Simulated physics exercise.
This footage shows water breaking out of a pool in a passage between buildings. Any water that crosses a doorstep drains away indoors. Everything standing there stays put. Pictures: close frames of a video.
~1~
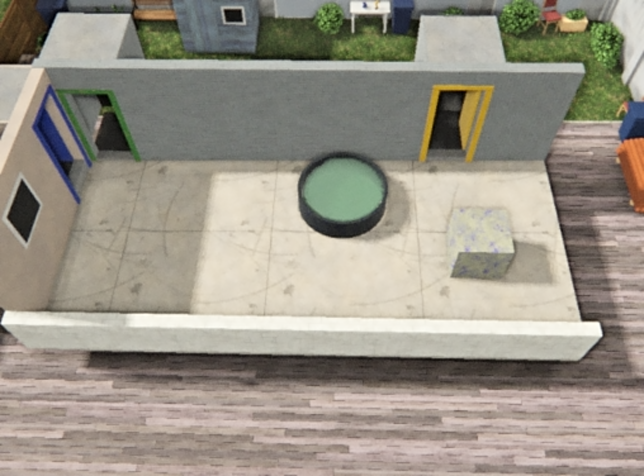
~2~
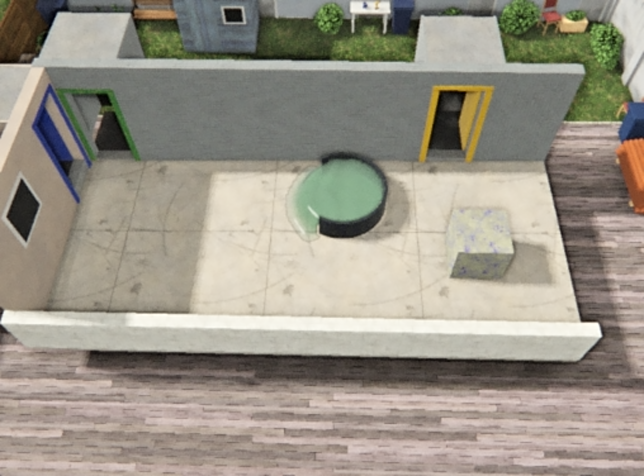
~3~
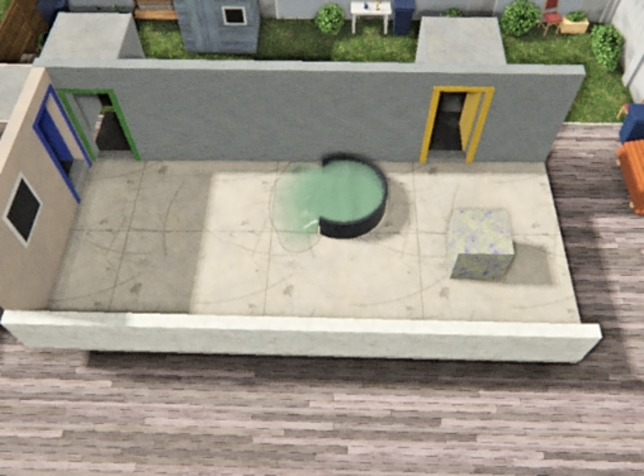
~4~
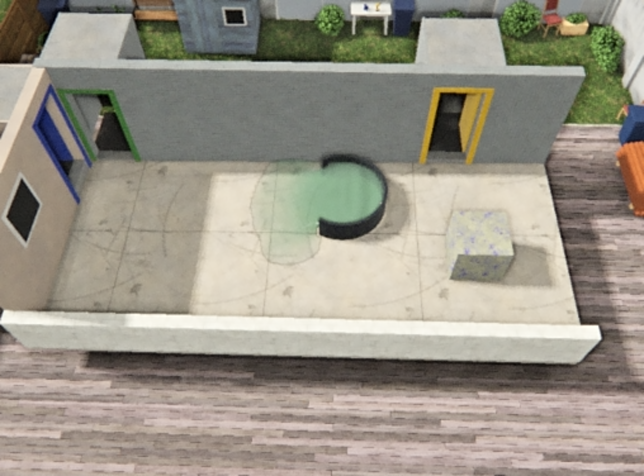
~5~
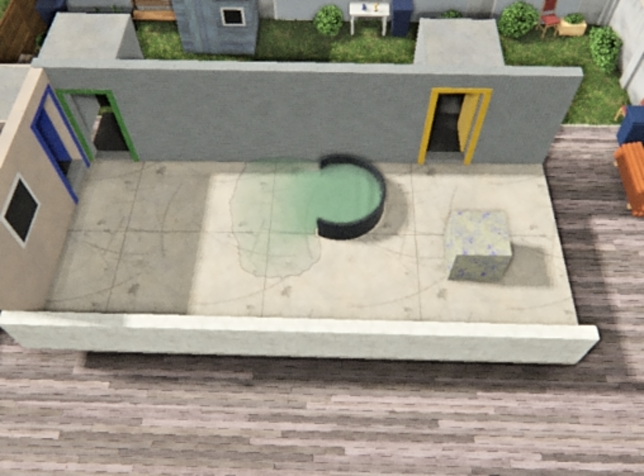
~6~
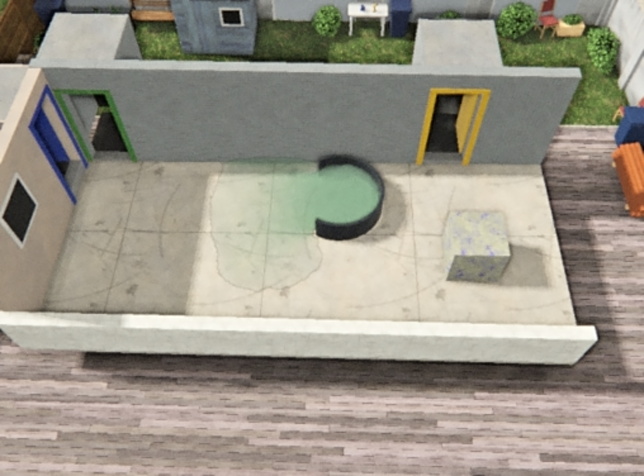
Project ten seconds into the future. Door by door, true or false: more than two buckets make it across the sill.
Blue door: False; green door: True; yellow door: False.
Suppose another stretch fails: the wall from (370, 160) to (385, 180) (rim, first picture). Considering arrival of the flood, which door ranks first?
I'd say the yellow-painted one.
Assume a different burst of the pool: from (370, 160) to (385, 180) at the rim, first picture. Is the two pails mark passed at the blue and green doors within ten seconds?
The blue door remains within limit, and the green door remains within limit.
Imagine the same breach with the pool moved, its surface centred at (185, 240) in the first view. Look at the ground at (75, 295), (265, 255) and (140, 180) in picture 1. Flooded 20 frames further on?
My reading is hit by the flood first, missed by the flood next and hit by the flood last.
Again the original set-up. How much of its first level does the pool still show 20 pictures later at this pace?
Near 12 in a hundred.
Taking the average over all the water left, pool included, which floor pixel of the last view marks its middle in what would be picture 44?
Close to pixel (137, 247).
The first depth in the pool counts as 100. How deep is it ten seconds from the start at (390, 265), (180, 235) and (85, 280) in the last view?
First spot 0 %, second 8 %, third 14 %.
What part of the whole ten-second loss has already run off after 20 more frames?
Roughly 20 percent of it.
A moment on, water covers 30 % of the floor; the blue door not reached, the green door not reached, the yellow door not reached.
Next, water covers 45 % of the floor; the blue door wet at the sill, nothing in, the green door wet at the sill, nothing in, the yellow door not reached.
Then, water covers 50 % of the floor; the blue door wet at the sill, nothing in, the green door under two buckets in, the yellow door not reached.
Later, water covers 40 % of the floor; the blue door wet at the sill, nothing in, the green door over two buckets in, the yellow door not reached.
In the end, water covers 55 % of the floor; the blue door wet at the sill, nothing in, the green door over two buckets in, the yellow door not reached.
